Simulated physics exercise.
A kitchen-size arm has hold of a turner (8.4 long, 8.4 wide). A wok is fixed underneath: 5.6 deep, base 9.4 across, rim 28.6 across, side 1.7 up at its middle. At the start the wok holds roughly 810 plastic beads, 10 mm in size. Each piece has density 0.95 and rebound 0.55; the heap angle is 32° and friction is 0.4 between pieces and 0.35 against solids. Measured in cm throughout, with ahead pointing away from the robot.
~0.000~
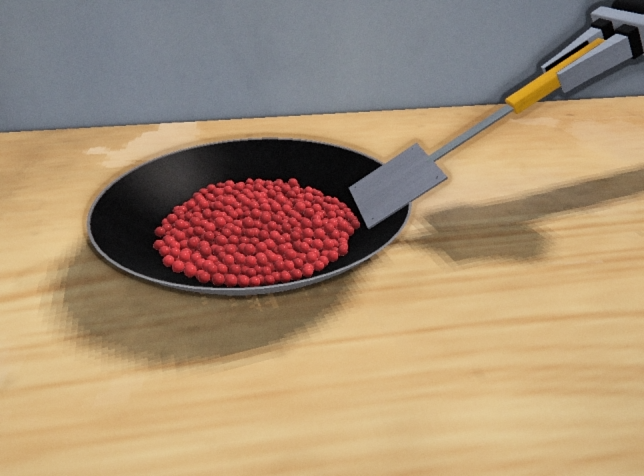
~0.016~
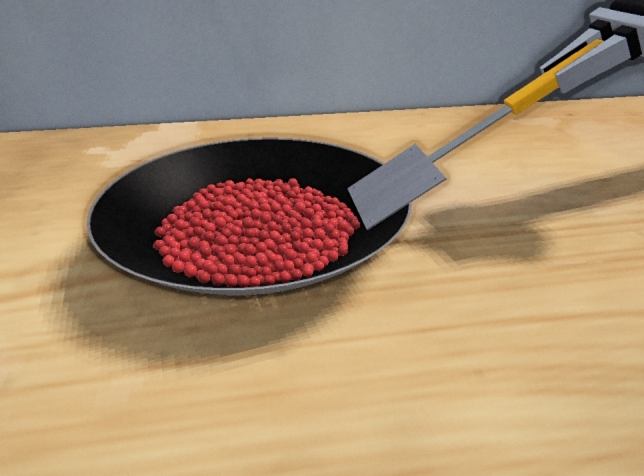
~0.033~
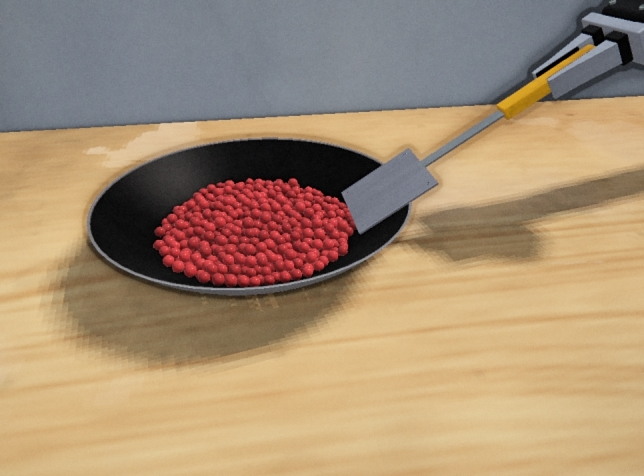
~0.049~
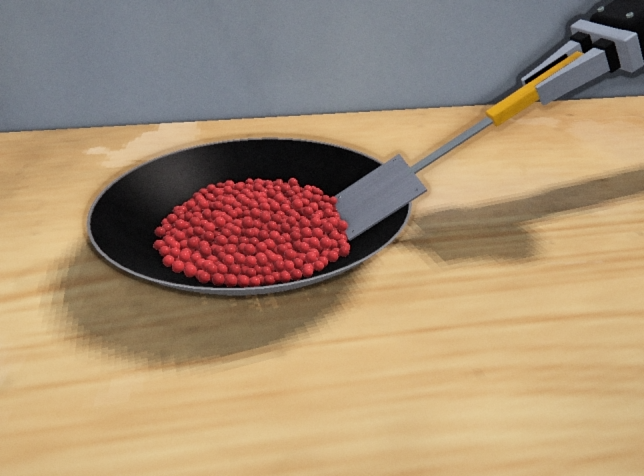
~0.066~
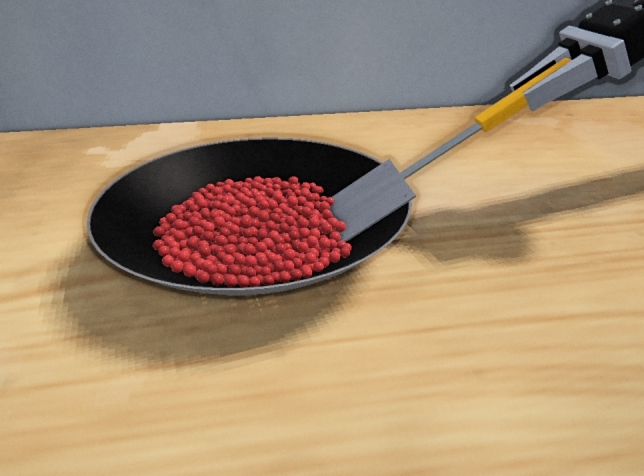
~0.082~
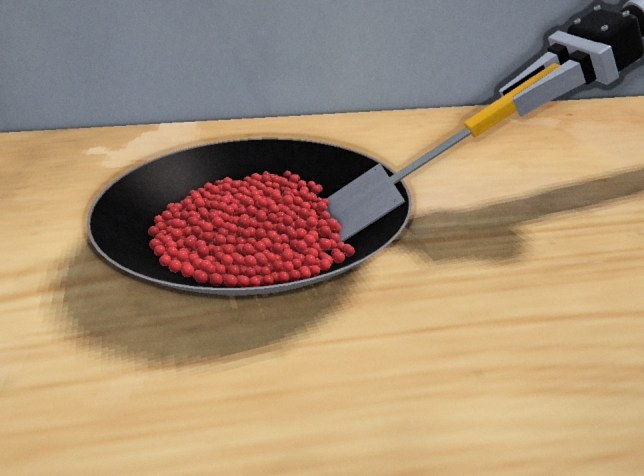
A pale wooden tabletop against a plain grey-blue wall is seen from slightly above by a still camera. A shallow black wok holding a heap of small red beads sits left of centre, while a grey and black robotic gripper at upper right grasps a grey turner by its yellow handle. The gripper slides the turner a short way down and left into the wok, and its blade nudges the nearby beads slightly leftward.
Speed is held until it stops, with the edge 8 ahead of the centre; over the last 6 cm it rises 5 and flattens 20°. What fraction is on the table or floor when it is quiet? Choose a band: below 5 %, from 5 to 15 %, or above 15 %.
That share falls between 5 and 15 %.
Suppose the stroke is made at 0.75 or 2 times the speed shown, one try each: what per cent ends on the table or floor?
Around 5 per cent and around 30 per cent.
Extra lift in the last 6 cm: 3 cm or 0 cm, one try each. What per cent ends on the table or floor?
I'd say close to 5 percent for the first and close to 10 percent for the second.
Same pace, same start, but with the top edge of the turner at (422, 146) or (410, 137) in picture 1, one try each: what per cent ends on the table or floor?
About 10 and 10 per cent.
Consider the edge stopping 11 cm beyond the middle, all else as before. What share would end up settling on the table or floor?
With that change, I'd expect about 25 per cent.
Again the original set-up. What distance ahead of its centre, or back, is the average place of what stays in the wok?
I'd put it at roughly 4.0 cm toward the front.
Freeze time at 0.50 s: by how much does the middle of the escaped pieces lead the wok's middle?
Roughly 18 cm.
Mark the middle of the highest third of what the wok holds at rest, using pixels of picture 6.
Roughly at (163, 217).
By 0.17 s, sloping 33°, highest piece 5 above the table; 807 in the wok.
By 0.25 s, sloping 26°, highest piece 6 above the table; 807 in the wok.
By 0.50 s, sloping 13°, highest piece 8 above the table; 744 in the wok, 49 on the table or floor, 14 on the blade or in flight.
By 1.55 s, sloping 13°, highest piece 6 above the table; 740 in the wok, 67 on the table or floor.
Final count, 740 in the wok, 67 on the table or floor. That is 8 % on the table or floor.
